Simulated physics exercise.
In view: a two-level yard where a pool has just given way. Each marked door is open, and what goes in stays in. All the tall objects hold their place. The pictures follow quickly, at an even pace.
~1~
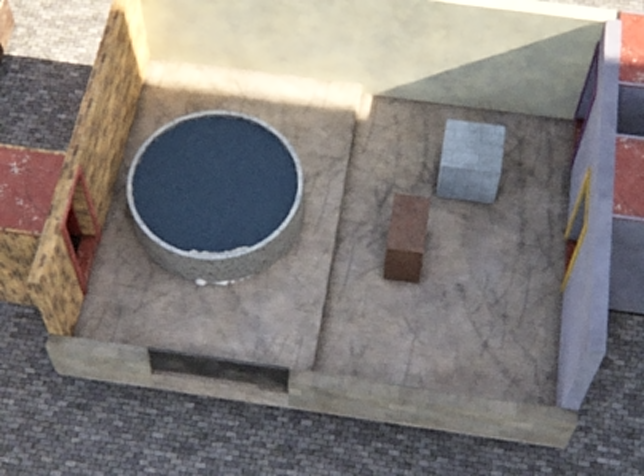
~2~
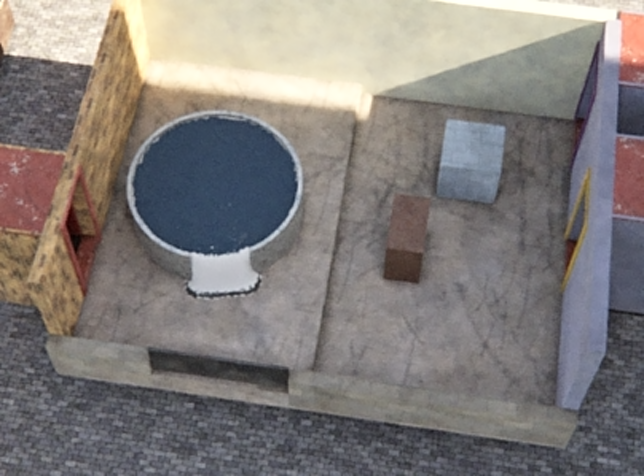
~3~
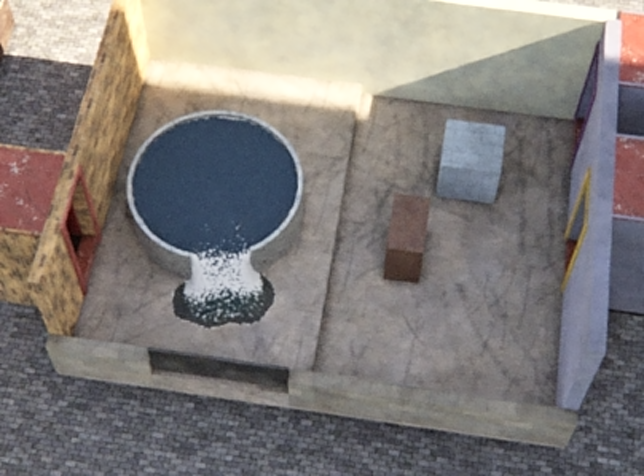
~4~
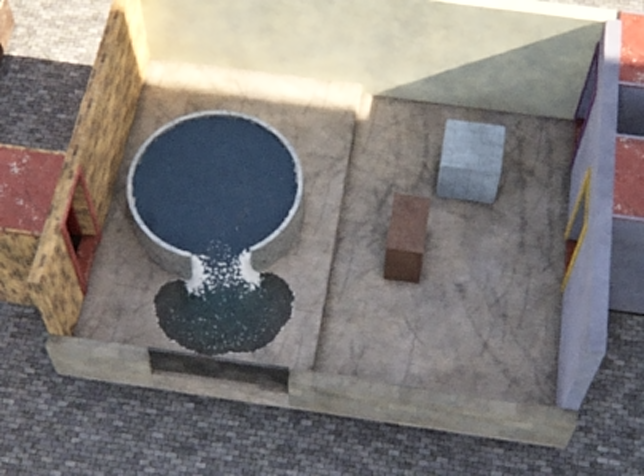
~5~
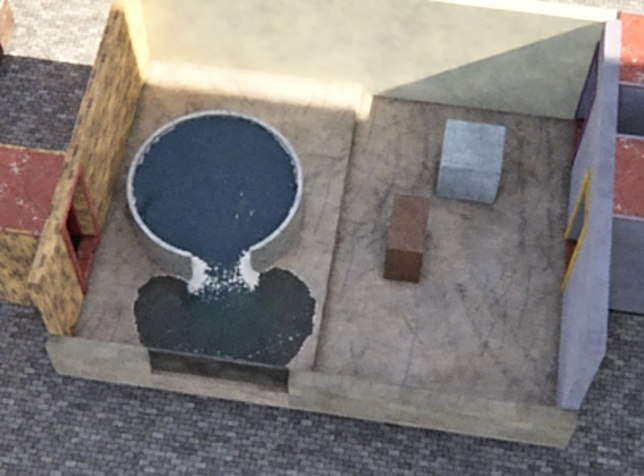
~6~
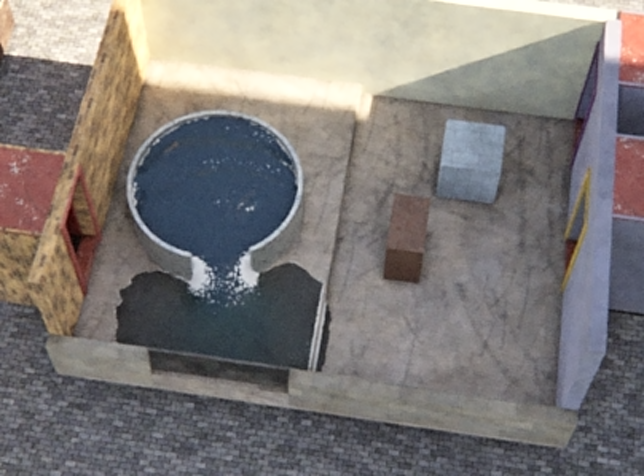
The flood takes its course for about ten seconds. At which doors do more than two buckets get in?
In the end: The purple door stays under that; the yellow door takes more than that; the red door stays under that.
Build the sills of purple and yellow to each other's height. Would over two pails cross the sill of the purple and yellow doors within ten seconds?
Purple door lets more in, yellow door takes less.
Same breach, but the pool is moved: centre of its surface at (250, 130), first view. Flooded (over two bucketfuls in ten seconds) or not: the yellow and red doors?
Then: The yellow one passes that mark, the red one stays under.
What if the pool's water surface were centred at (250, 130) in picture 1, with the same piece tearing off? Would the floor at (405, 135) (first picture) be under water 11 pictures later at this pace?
There: Free of water.
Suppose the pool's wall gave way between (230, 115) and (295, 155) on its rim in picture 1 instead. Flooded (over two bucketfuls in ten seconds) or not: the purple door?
Then: The purple door passes that mark.
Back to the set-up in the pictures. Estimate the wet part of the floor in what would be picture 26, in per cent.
Roughly 50 per cent.
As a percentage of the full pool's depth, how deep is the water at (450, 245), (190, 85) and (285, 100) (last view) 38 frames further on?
In turn 4, 12 and 4 in a hundred.
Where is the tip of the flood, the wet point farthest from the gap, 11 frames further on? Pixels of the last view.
Roughly at (551, 424).
A moment on, water covers 20 % of the floor; the purple door not reached, the yellow door not reached, the red door not reached.
Next, water covers 30 % of the floor; the purple door not reached, the yellow door not reached, the red door wet at the sill, nothing in.
Then, water covers 50 % of the floor; the purple door not reached, the yellow door wet at the sill, nothing in, the red door wet at the sill, nothing in.
Later, water covers 80 % of the floor; the purple door wet at the sill, nothing in, the yellow door over two buckets in, the red door wet at the sill, nothing in.
In the end, water covers 95 % of the floor; the purple door wet at the sill, nothing in, the yellow door over two buckets in, the red door wet at the sill, nothing in.
